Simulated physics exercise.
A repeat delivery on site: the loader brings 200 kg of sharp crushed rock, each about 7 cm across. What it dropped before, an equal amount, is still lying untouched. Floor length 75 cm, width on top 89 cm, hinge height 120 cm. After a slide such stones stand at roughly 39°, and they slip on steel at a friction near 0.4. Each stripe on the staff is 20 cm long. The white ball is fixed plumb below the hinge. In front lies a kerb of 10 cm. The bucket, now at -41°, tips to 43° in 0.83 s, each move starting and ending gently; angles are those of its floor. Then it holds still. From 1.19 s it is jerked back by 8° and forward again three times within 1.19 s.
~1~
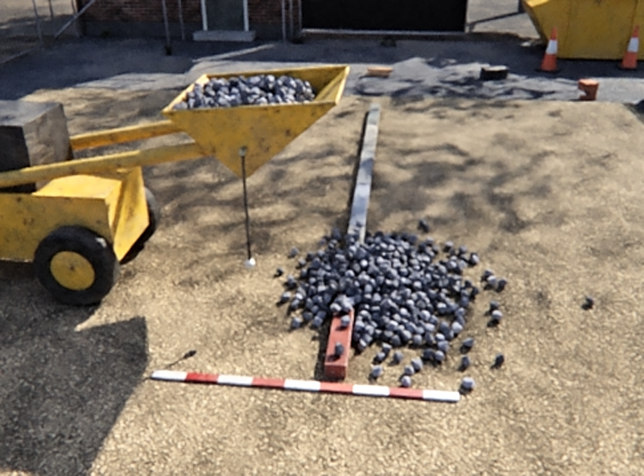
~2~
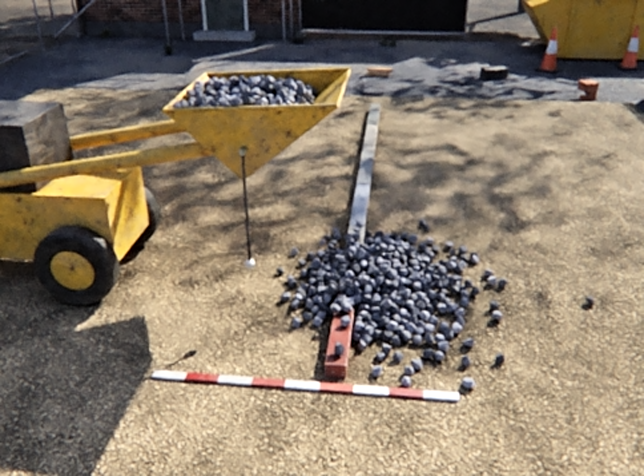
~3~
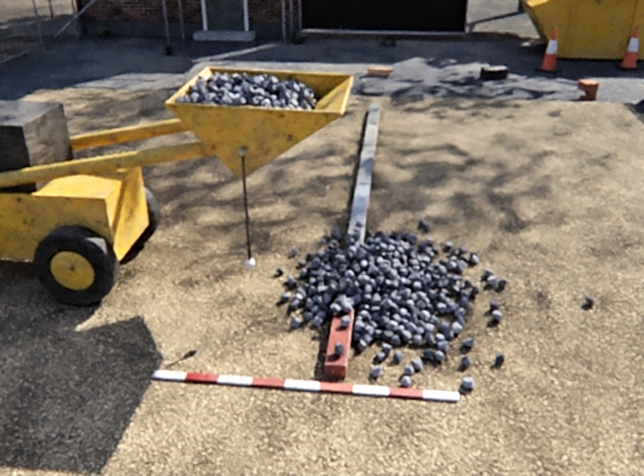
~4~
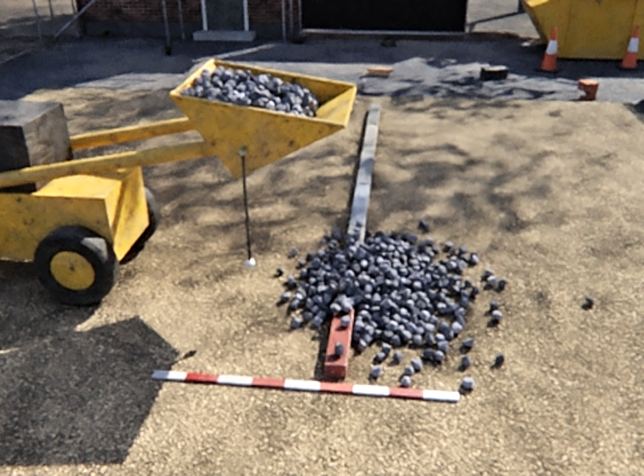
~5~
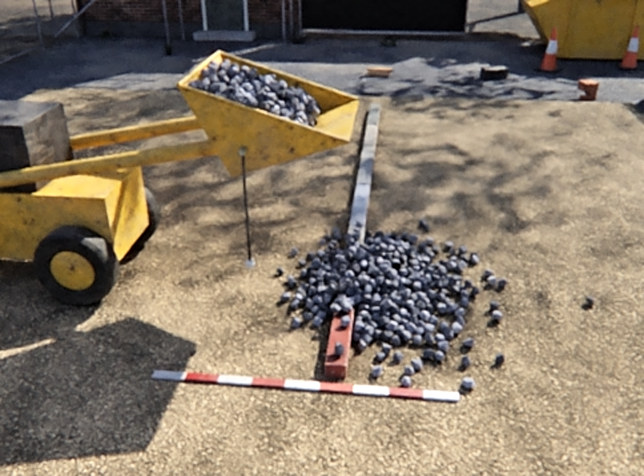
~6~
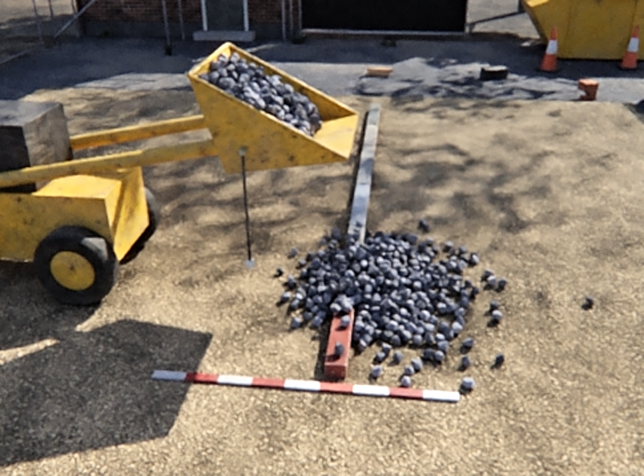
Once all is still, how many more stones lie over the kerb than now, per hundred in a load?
About 66 per cent.
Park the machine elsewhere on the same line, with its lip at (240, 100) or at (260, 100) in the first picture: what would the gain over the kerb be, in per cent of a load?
Near 0 per cent from the first place, 0 from the second.
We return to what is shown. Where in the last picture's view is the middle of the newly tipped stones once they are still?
Around (375, 271).
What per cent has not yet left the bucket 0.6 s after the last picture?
Roughly 65 per cent is still inside.
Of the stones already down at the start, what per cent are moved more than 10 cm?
About 10 per cent.
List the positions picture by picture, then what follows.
The bucket is at -41°, its lip at (336, 103); the top of the load is at (264, 85). The earlier load is highest near (372, 270), 22 cm above ground level, 23 % on this side of the kerb, 77 % over the kerb, in the first frame.
Lip at (338, 106), floor tilted -39°, highest stones at (257, 85), in the second frame.
The bucket is at -35°, its lip at (341, 114); the top of the load is at (233, 82), in the third frame.
Lip at (345, 127), floor tilted -28°, highest stones at (218, 76), in the fourth frame.
The bucket is at -19°, its lip at (348, 142); the top of the load is at (222, 69), in the fifth frame.
The bucket is at -9°, its lip at (348, 160); the top of the load is at (230, 63), in the sixth frame.
Then, 0.3 s after the last picture the floor is at 30°; in per cent of one load, 100 in the bucket, 23 on this side of the kerb, 77 over the kerb; the foremost stones are at (504, 295).
Then, 0.6 s after the last picture the floor is at 43°; in per cent of one load, 66 in the bucket, 55 on this side of the kerb, 78 over the kerb; the foremost stones are at (504, 295).
Then, 2.5 s after the last picture the floor is at 43°; in per cent of one load, 0 in the bucket, 57 on this side of the kerb, 143 over the kerb; the foremost stones are at (511, 294).
Then, 4.9 s after the last picture the floor is at 43°; in per cent of one load, 0 in the bucket, 57 on this side of the kerb, 143 over the kerb; the foremost stones are at (511, 294). Net gain over the kerb, 66.
